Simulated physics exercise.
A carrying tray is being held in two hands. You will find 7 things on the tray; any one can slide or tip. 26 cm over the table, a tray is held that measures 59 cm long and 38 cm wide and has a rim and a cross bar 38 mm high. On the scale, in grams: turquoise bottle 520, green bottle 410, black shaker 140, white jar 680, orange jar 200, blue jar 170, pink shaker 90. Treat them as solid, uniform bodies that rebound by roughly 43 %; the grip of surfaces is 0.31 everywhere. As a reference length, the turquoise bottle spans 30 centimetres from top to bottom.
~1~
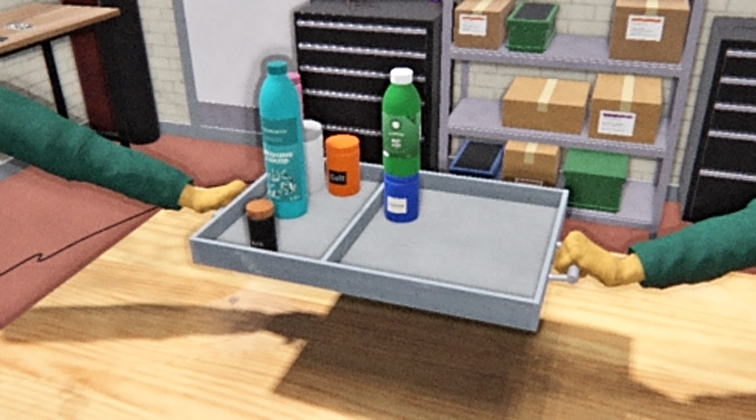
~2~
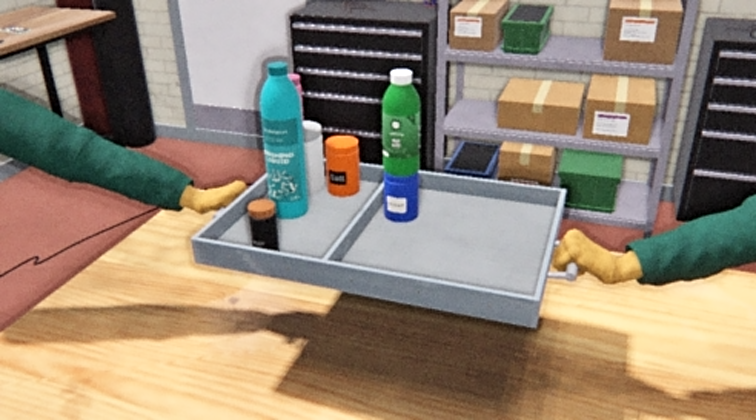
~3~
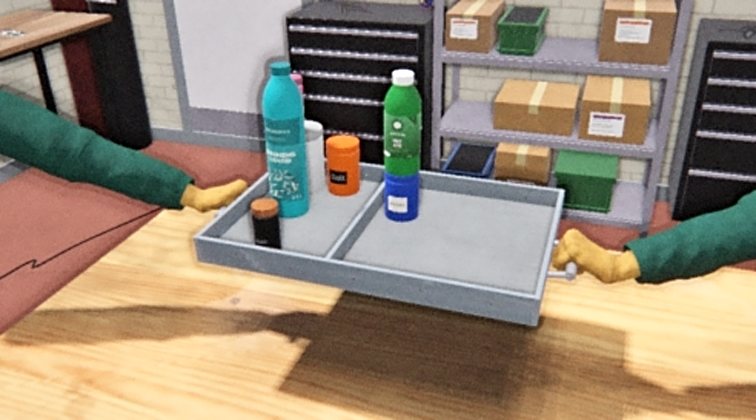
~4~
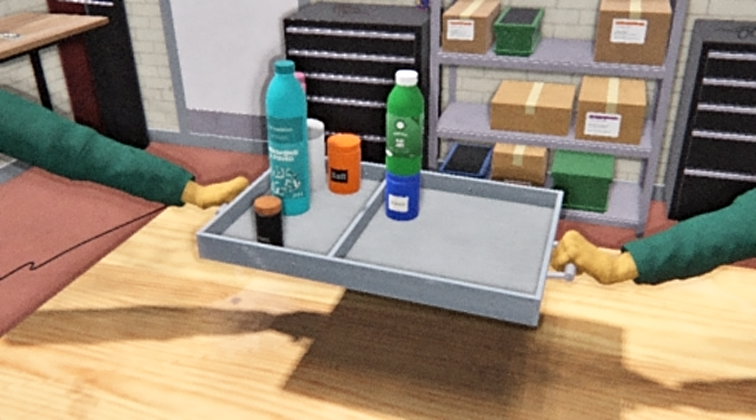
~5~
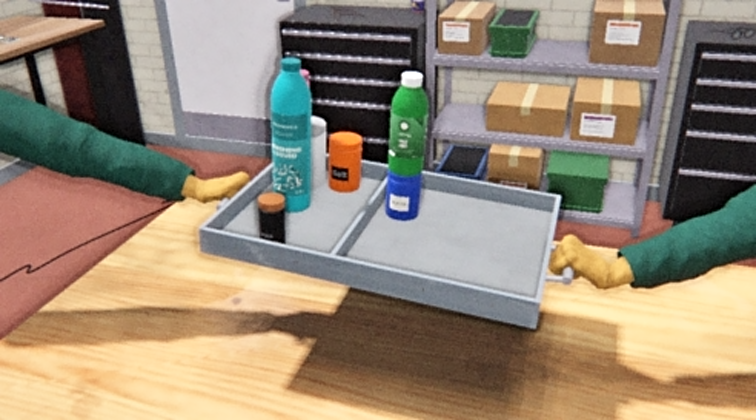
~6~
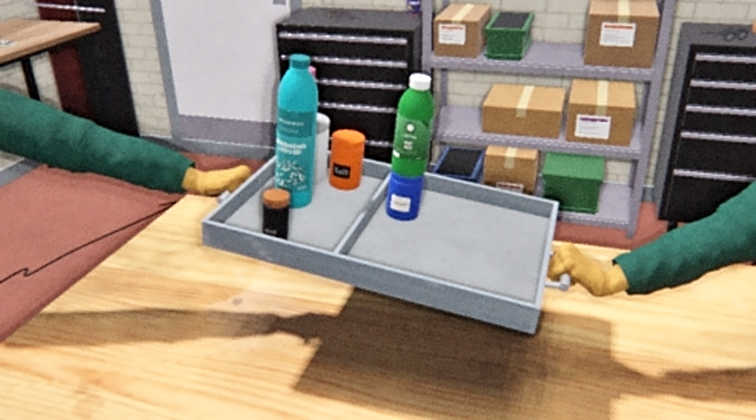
A grey divided tray is held by two yellow-gloved hands in green sleeves above a wooden table in a workshop, seen from slightly above, with shelves of boxes behind. Tall turquoise, small black, orange and partly hidden white and pink containers stand left of the crossbar, a green bottle and blue jar near it. The tray starts level, then its right edge gradually dips slightly, while the view shifts a little.
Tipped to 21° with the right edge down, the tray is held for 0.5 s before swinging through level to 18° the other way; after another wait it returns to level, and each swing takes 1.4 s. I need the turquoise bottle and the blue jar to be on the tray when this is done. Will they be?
Outcome: Most likely the turquoise bottle is not dumped, most likely the blue jar is not dumped.
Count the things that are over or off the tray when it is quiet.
Total: 4.
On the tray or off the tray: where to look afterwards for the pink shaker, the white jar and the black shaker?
Once it all settles, the pink shaker leaves its surface, the white jar stays on its surface and the black shaker stays on its surface.
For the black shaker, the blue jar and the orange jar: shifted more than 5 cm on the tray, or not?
Here is how it goes: The black shaker remains near its start; next, the blue jar moves off; last, the orange jar remains near its start.
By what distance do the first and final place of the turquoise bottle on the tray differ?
Roughly 35 cm.
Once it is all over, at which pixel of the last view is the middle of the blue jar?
Around (478, 202).
Then, 0.80 s past the last view, tilt 21°, right edge down; blue jar on its side near (463, 224); turquoise bottle tipped 46° against what carries it near (374, 150); green bottle tipped 63° against what carries it.
Then, 1.20 s past the last view, tilt 21°, right edge down; green bottle now off the tray; turquoise bottle on its side near (462, 244); blue jar on its side near (513, 246).
Then, 1.90 s past the last view, tilt 8°, right edge down; pink shaker now off the tray; turquoise bottle on its side near (466, 230); blue jar on its side near (525, 222).
Then, 3.30 s past the last view, tilt 18°, left edge down; turquoise bottle on its side near (427, 220); blue jar on its side near (494, 176); black shaker shifted 6 cm.
Finally, off the tray, green bottle and pink shaker; on their side or leaning hard on the tray, turquoise bottle and blue jar; the other 3 still in place (within 5 cm). Final places as that camera would see them, turquoise bottle near (436, 237), blue jar near (478, 202).
